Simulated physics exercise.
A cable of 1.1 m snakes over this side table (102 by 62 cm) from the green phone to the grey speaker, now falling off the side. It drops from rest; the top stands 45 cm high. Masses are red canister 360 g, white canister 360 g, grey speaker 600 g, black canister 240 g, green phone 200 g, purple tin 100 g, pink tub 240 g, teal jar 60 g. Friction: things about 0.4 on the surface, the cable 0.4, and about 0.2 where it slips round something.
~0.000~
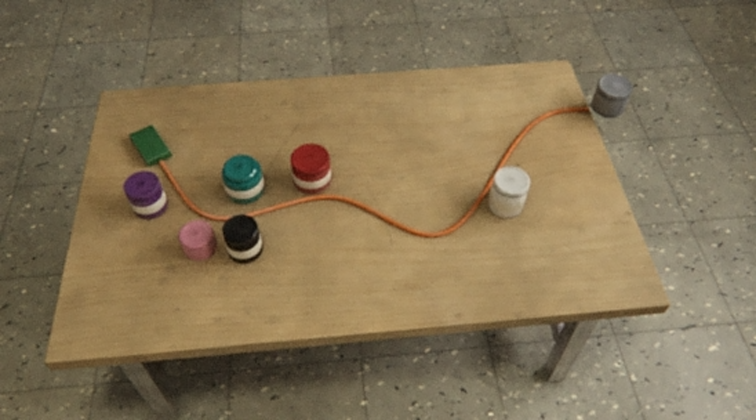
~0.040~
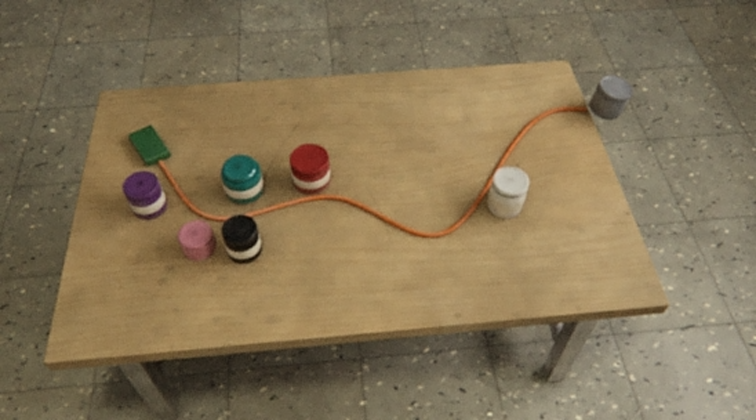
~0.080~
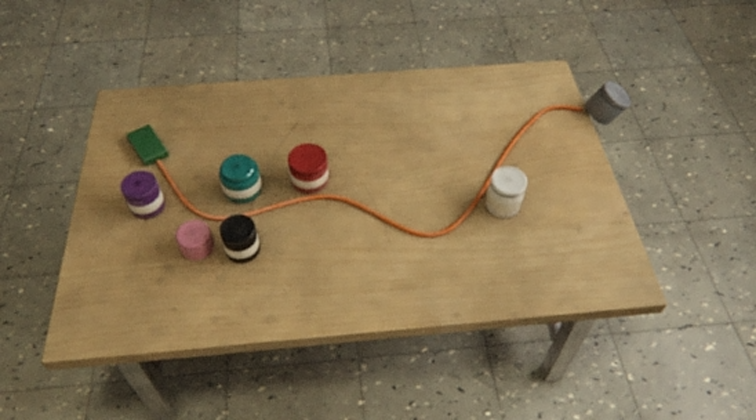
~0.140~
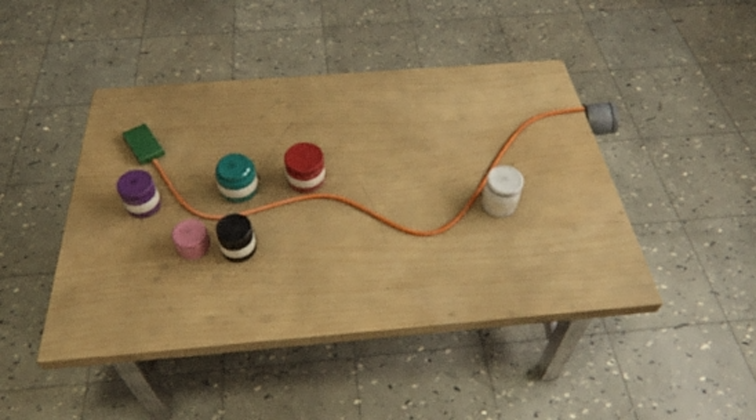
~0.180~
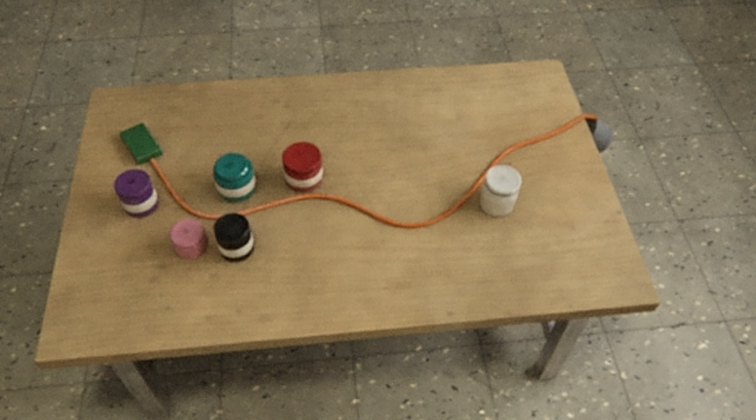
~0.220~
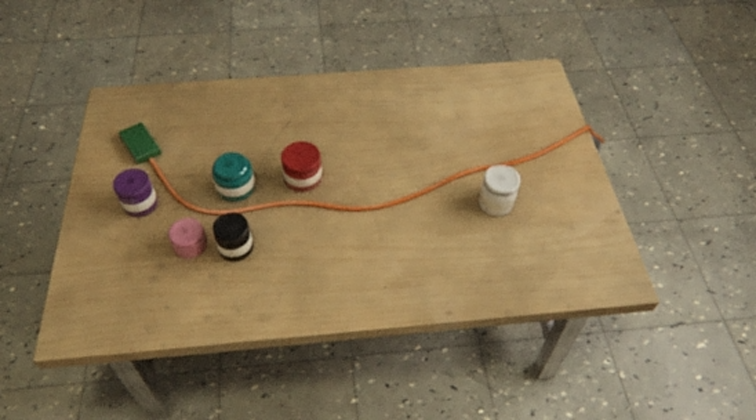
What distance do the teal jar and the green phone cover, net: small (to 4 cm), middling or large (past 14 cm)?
Result: Teal jar reaches the top band, green phone ends far away.
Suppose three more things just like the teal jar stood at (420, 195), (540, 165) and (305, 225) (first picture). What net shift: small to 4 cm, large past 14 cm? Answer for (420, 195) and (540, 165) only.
In turn: Large, small.
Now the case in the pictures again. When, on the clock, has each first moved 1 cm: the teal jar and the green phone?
About: Teal jar 0.28 s, green phone 0.28 s.
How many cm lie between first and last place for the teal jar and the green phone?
About: Teal jar 25 cm, green phone 35 cm.
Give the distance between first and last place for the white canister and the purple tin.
About: White canister 0 cm, purple tin 0 cm.
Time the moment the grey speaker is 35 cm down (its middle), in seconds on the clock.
About: 0.38 s.
At 0.5 s, the cable's tail end at (269, 180); green phone 23 cm off its start, teal jar 20 cm off its start, grey speaker over the edge.
At 0.7 s, the cable's tail end at (329, 210); green phone 37 cm off its start, teal jar 26 cm off its start, grey speaker over the edge.
At 1.0 s, the cable's tail end at (329, 210); green phone 37 cm off its start at (303, 208), teal jar 26 cm off its start at (285, 72), grey speaker over the edge.
At 1.2 s, the cable's tail end at (329, 210); green phone 37 cm off its start, teal jar 26 cm off its start, grey speaker over the edge.
At 2.4 s, the cable's tail end at (329, 210); green phone 37 cm off its start at (303, 208), teal jar 26 cm off its start at (285, 72), grey speaker over the edge, red canister 3 cm off its start at (310, 147).
